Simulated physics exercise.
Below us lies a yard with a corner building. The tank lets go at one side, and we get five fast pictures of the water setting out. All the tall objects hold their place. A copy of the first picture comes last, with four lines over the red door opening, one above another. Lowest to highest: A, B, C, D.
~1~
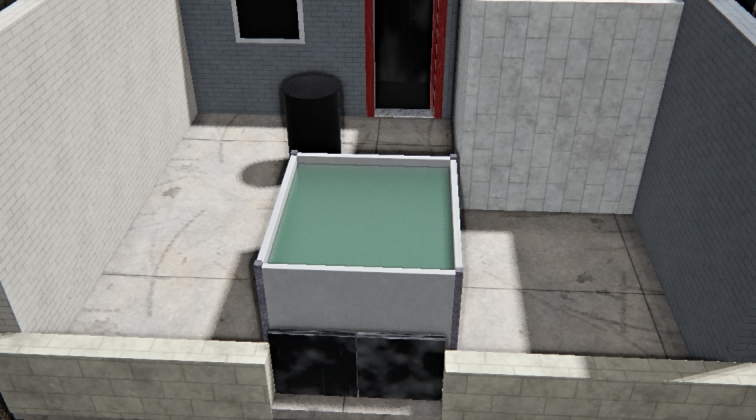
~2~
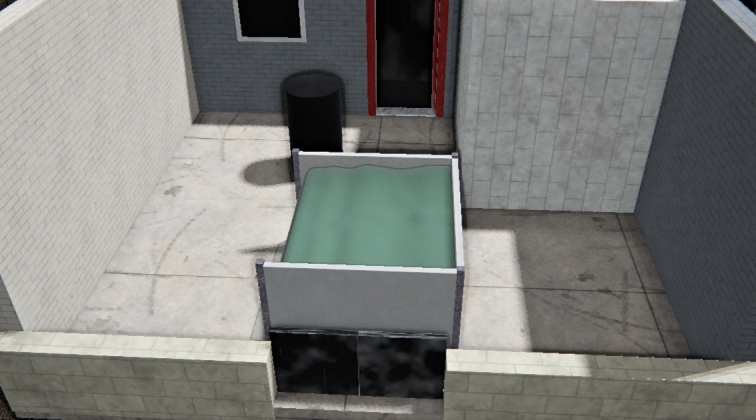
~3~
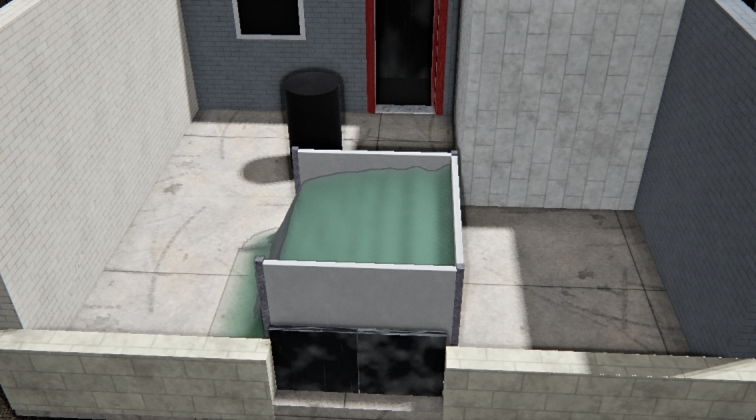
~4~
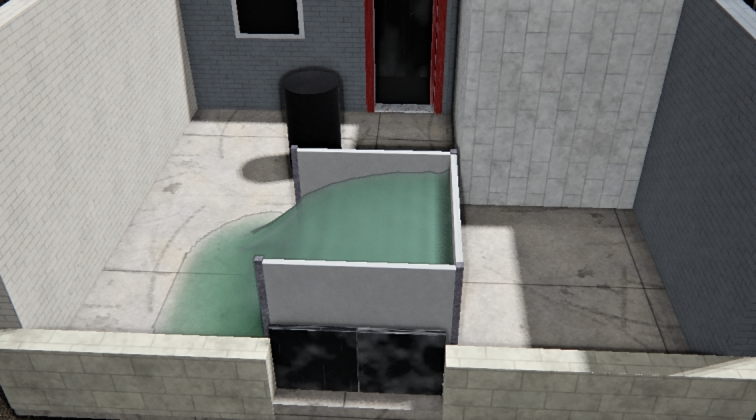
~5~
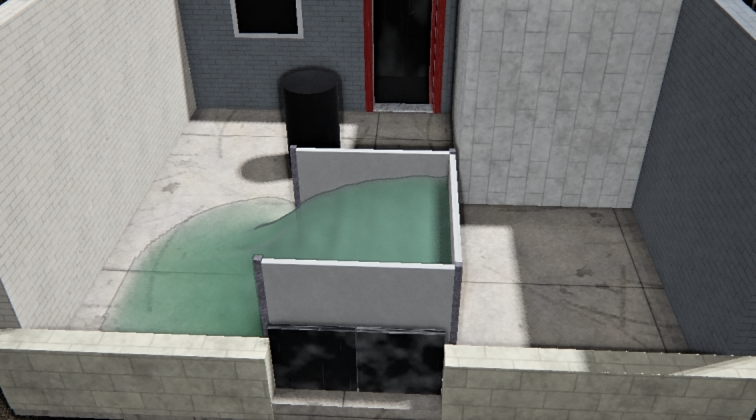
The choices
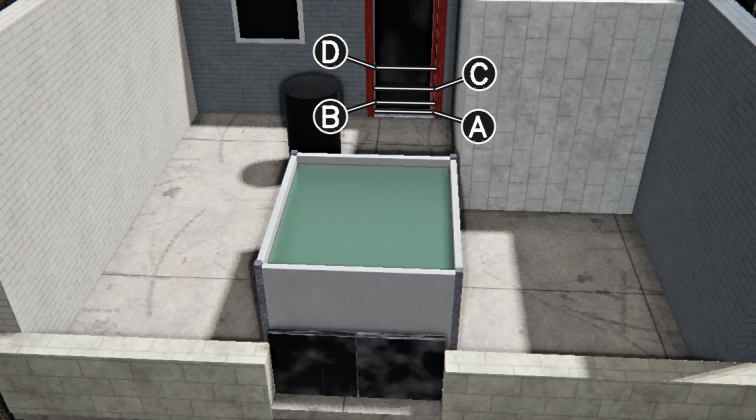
In a walled yard, green water pours from a tank's open left side across the ground.
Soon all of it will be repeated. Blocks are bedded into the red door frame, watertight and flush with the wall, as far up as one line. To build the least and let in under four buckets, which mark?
Use height B.
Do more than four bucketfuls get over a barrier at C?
No, that is safe.
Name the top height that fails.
The answer is A.
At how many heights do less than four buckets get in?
Three of the four.
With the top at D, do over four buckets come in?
No, that is safe.
On the marked copy, A at (404, 111); B at (404, 102); C at (404, 88); D at (405, 68); from the bottom up A, B, C, D.
With A, about 9 bucketfuls get in.
With B, a splash gets over, under a bucket.
With C, nothing gets over.
With D, nothing gets over.
